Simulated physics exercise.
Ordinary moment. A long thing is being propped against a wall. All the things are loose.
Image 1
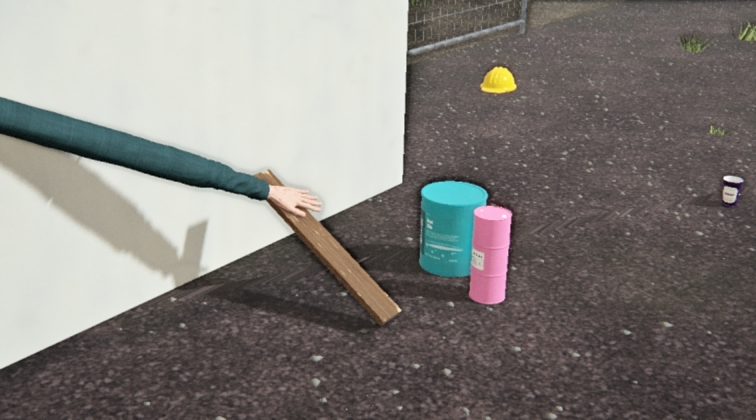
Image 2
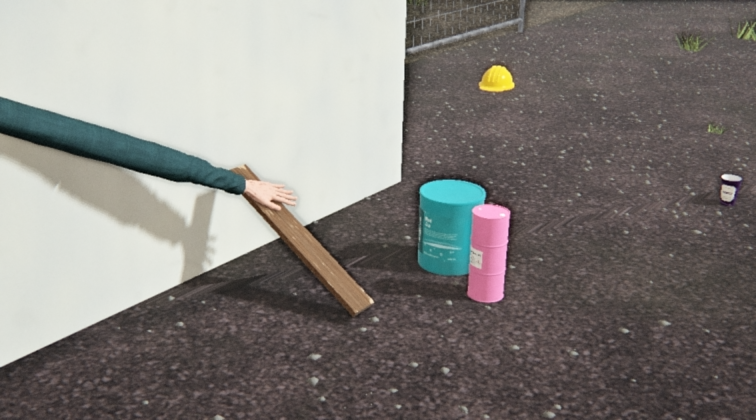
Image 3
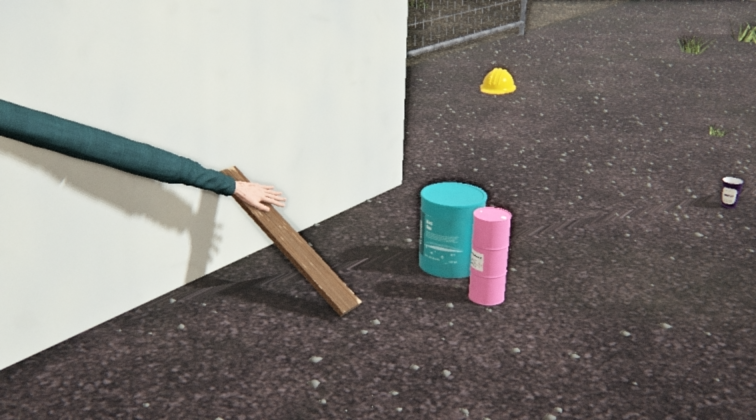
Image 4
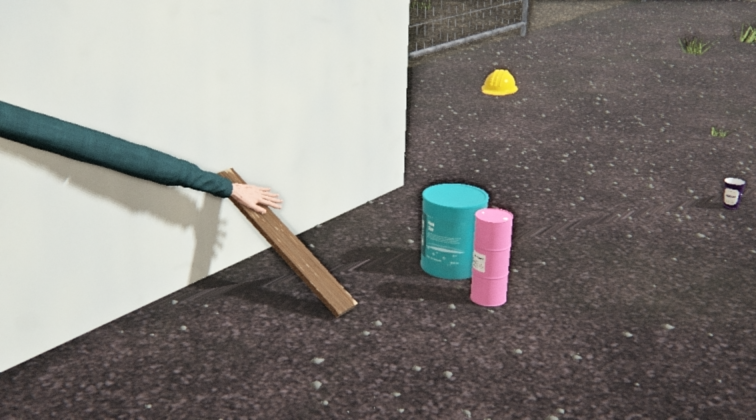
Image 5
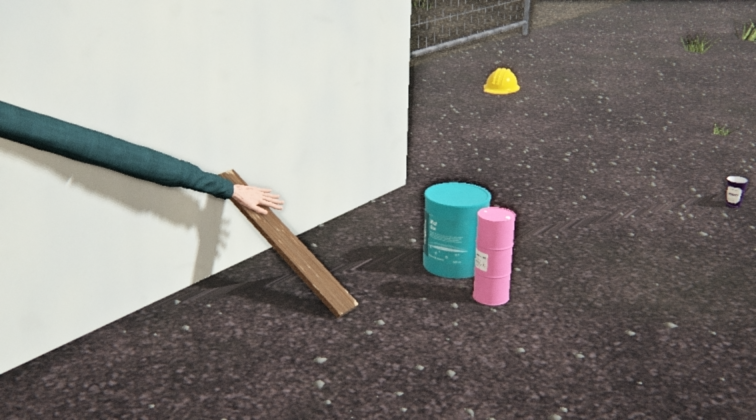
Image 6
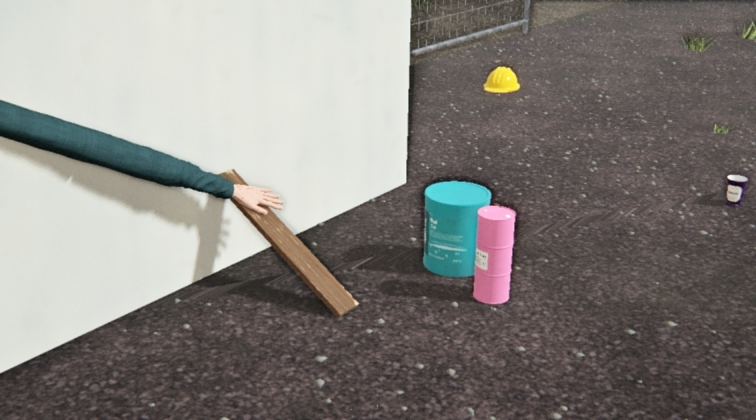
A green-sleeved arm moved a brown plank a short way left along a pale wall, then held it leaning there, almost still, while a teal drum and a pink canister stood to the right.
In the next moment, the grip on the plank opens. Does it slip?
Yes.
Then, 0.50 s after the last picture, brown plank sunk by 16° near (292, 266).
Then, 0.60 s after the last picture, brown plank sunk by 32° near (297, 292).
At rest, moved from the start, brown plank; the other 2 in place. Seen from the same camera at the end, brown plank near (297, 291). The plank gives way.
